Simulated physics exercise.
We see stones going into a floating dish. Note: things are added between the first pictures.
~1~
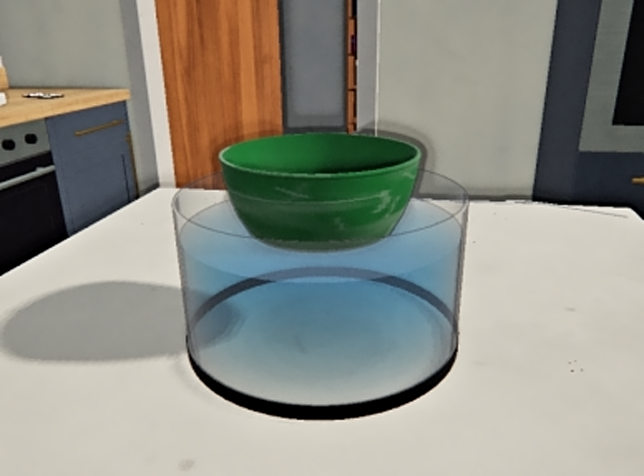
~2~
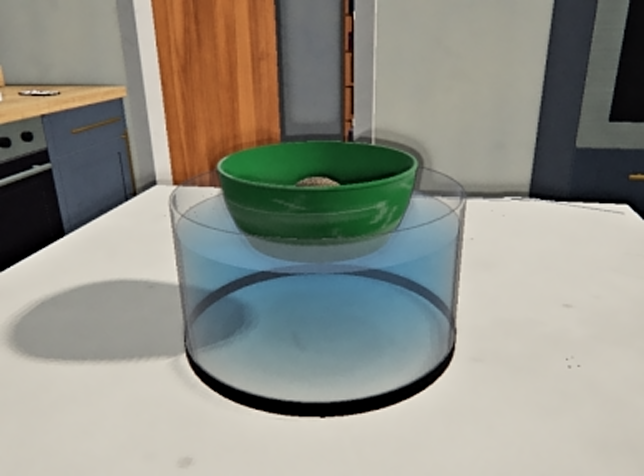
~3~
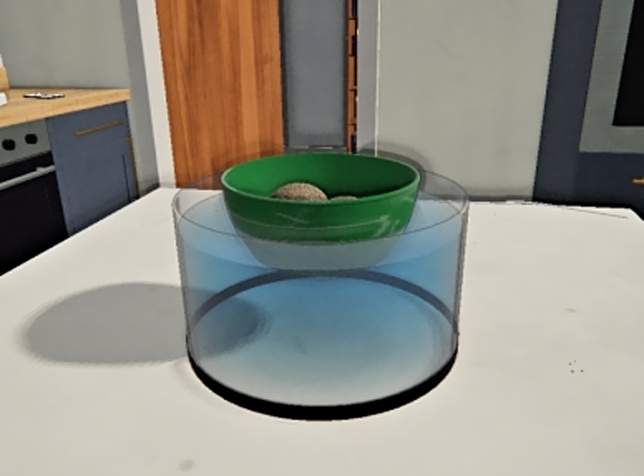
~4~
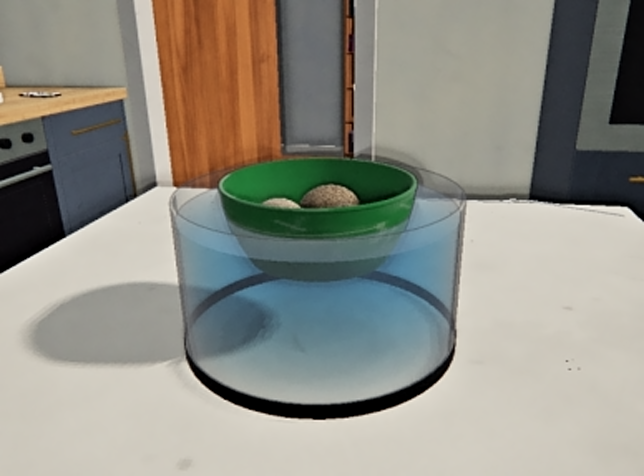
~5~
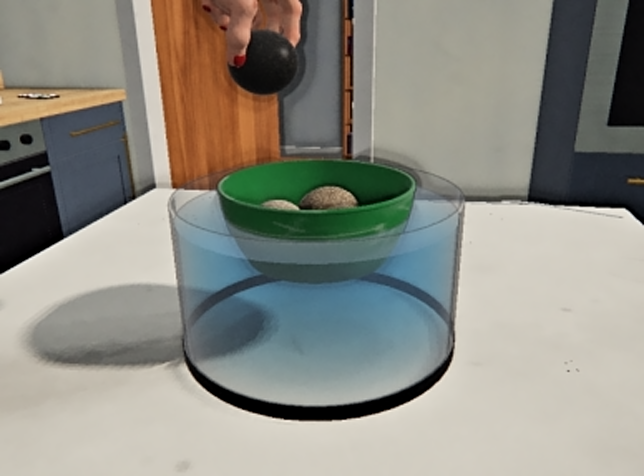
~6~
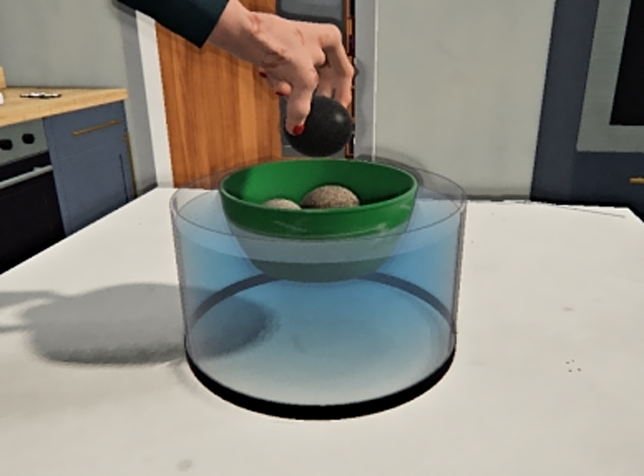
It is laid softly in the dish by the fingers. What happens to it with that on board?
It ends up still floating.
A moment on, the stone is in and the dish dips.
Further on, it steadies; about a fifth of its side above the surface.
When it is over, the dish floats; about a fifth of its side above the surface.
